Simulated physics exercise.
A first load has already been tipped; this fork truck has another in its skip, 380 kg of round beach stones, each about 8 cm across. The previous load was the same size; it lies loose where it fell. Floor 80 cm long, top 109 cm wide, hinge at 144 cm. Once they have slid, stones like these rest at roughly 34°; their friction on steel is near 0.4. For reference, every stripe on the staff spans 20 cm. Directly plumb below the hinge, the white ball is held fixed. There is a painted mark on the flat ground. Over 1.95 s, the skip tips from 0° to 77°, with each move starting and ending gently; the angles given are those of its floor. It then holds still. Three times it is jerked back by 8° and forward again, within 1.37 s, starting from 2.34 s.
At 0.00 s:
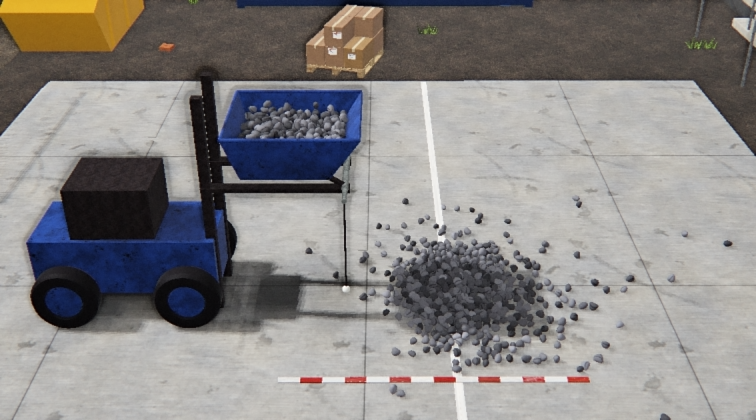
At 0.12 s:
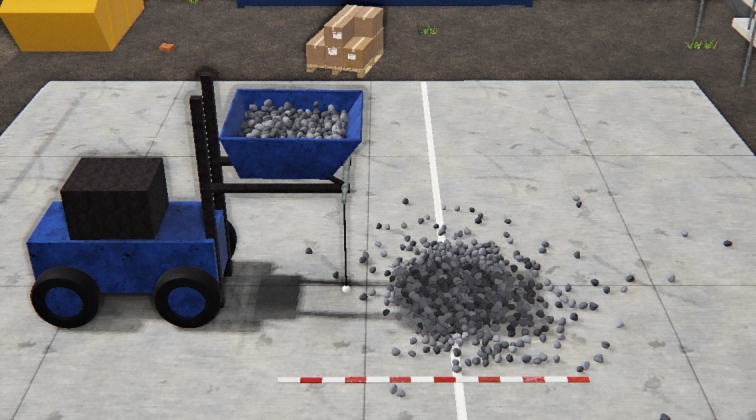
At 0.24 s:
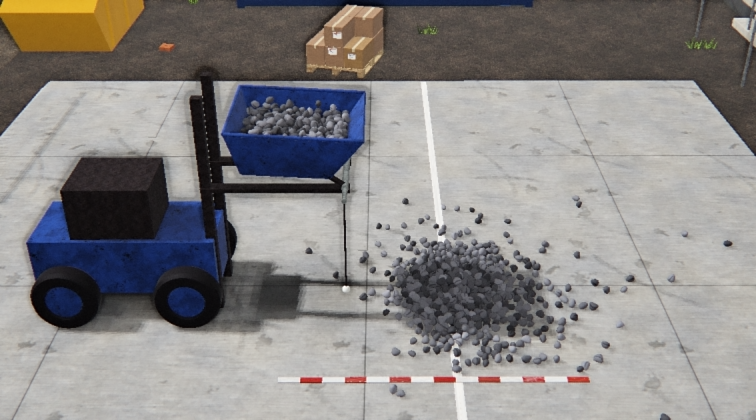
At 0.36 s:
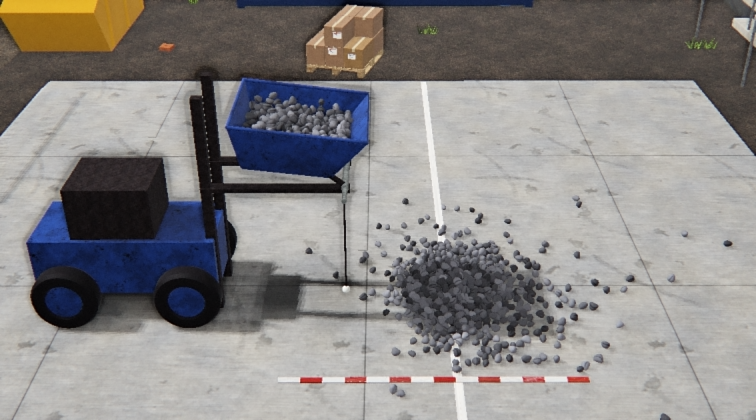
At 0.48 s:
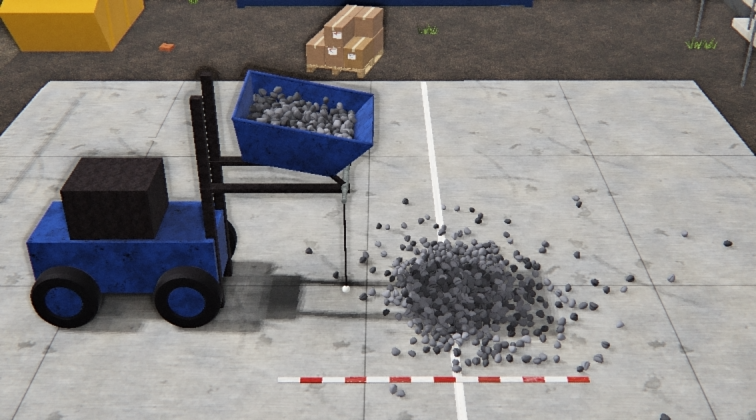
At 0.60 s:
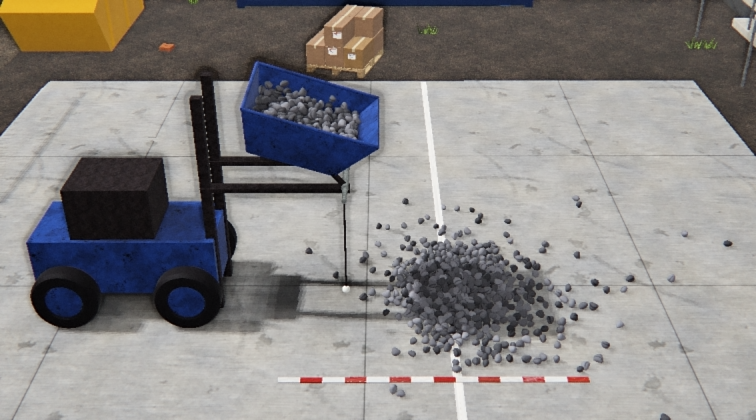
A blue fork truck with black wheels and mast stands at the left of a pale concrete yard, seen from above by a still camera. It holds a blue skip of grey stones, with a loose stone heap and a red-and-white staff to the right and cardboard boxes behind. The skip slowly tilts down toward the right, its stones shifting slightly inside, while the truck and heap stay still.
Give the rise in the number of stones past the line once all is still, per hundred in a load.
A rise of roughly 86 per hundred.
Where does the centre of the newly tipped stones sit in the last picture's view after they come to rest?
The centre sits about (487, 283).
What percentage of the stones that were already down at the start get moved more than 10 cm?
Close to 30 per cent.
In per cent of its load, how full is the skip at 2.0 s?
Close to 45 per cent of the load.
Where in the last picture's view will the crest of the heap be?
I'd put the top near (463, 274).
After 1.5 s the floor is at 65°; in per cent of one load, 100 in the skip, 39 short of the line, 60 past the line; the foremost stones are at (643, 262).
After 2.0 s the floor is at 77°; in per cent of one load, 46 in the skip, 66 short of the line, 89 past the line; the foremost stones are at (643, 262).
After 4.2 s the floor is at 77°; in per cent of one load, 0 in the skip, 53 short of the line, 147 past the line; the foremost stones are at (708, 294).
After 6.8 s the floor is at 77°; in per cent of one load, 0 in the skip, 53 short of the line, 147 past the line; the foremost stones are at (708, 294). Net gain past the line, 86.
